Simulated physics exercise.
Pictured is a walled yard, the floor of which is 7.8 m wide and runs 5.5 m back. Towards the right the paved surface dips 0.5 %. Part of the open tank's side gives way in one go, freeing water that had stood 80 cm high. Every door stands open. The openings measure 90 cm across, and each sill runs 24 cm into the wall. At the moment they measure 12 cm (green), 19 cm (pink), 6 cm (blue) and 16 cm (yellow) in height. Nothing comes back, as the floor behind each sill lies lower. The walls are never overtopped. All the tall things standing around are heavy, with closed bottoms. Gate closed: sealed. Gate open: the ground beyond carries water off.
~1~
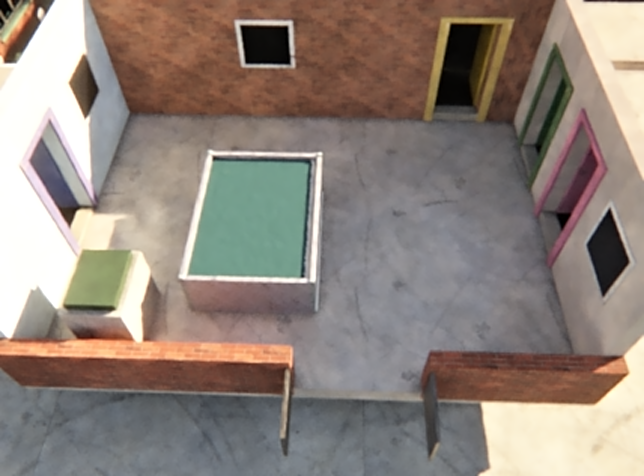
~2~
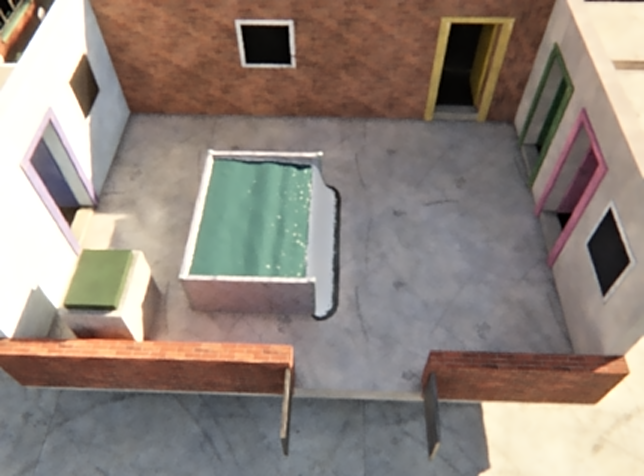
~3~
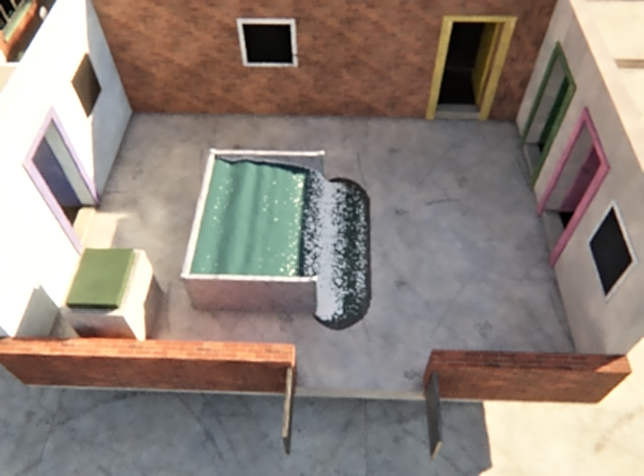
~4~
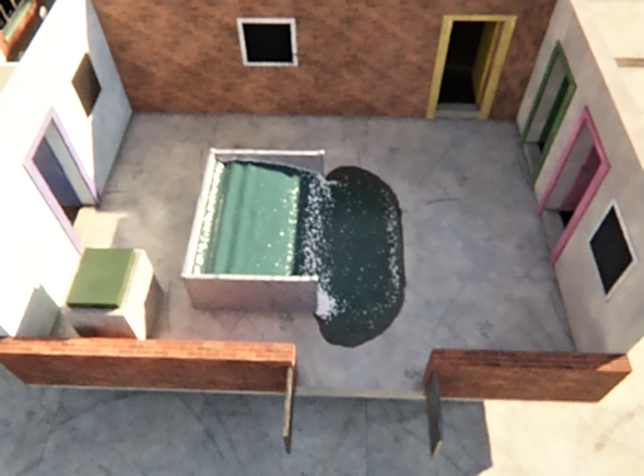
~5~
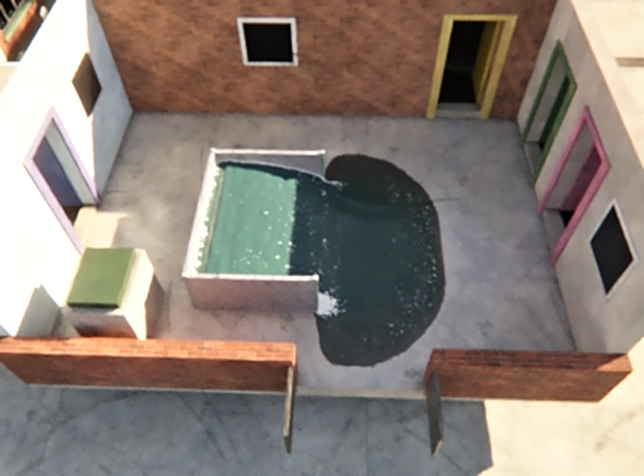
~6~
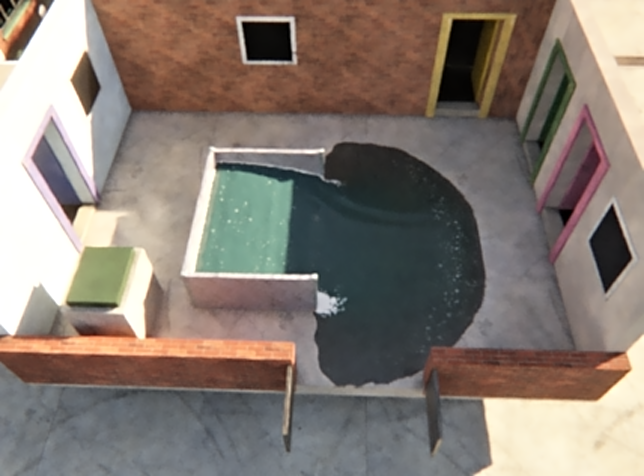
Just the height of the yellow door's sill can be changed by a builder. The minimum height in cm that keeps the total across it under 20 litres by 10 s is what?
It is close to 17 cm.
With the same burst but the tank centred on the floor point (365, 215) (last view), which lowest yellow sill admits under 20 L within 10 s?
Then roughly 16 cm.
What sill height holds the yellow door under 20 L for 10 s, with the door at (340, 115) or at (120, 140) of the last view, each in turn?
Around 5.5 and 12.0 cm respectively.
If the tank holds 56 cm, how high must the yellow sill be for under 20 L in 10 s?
Something near 12.5 cm should do.
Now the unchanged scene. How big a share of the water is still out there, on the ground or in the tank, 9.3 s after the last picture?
Share still there: Approx. 76 percent.
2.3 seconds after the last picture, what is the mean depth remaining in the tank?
Close to 13 cm deep on average.
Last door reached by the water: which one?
The blue one.
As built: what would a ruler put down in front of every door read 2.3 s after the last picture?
At the green door the depth is 24 cm, at pink 30 cm, at blue 0 cm and at yellow 23 cm.
Then, 0.7 s after the last picture water covers 50 % of the floor, deepest (42 cm) near (548, 252); it has not reached the yellow door.
Then, 2.3 s after the last picture water covers 50 % of the floor, deepest (37 cm) near (514, 120); 23 cm at the yellow door, 2 litres in over its 16 cm sill.
Then, 9.3 s after the last picture water covers 100 % of the floor, deepest (13 cm) near (193, 114); 8 cm at the yellow door, 32 litres in over its 16 cm sill.
At the yellow door as built, the water peaked near 23 cm, 2.5 s after the last picture.
With a sill of 13.5 cm, 64 litres would have come in within the 10 s; with 21.5 cm, 3 litres. So under 20 litres takes about 17 cm.
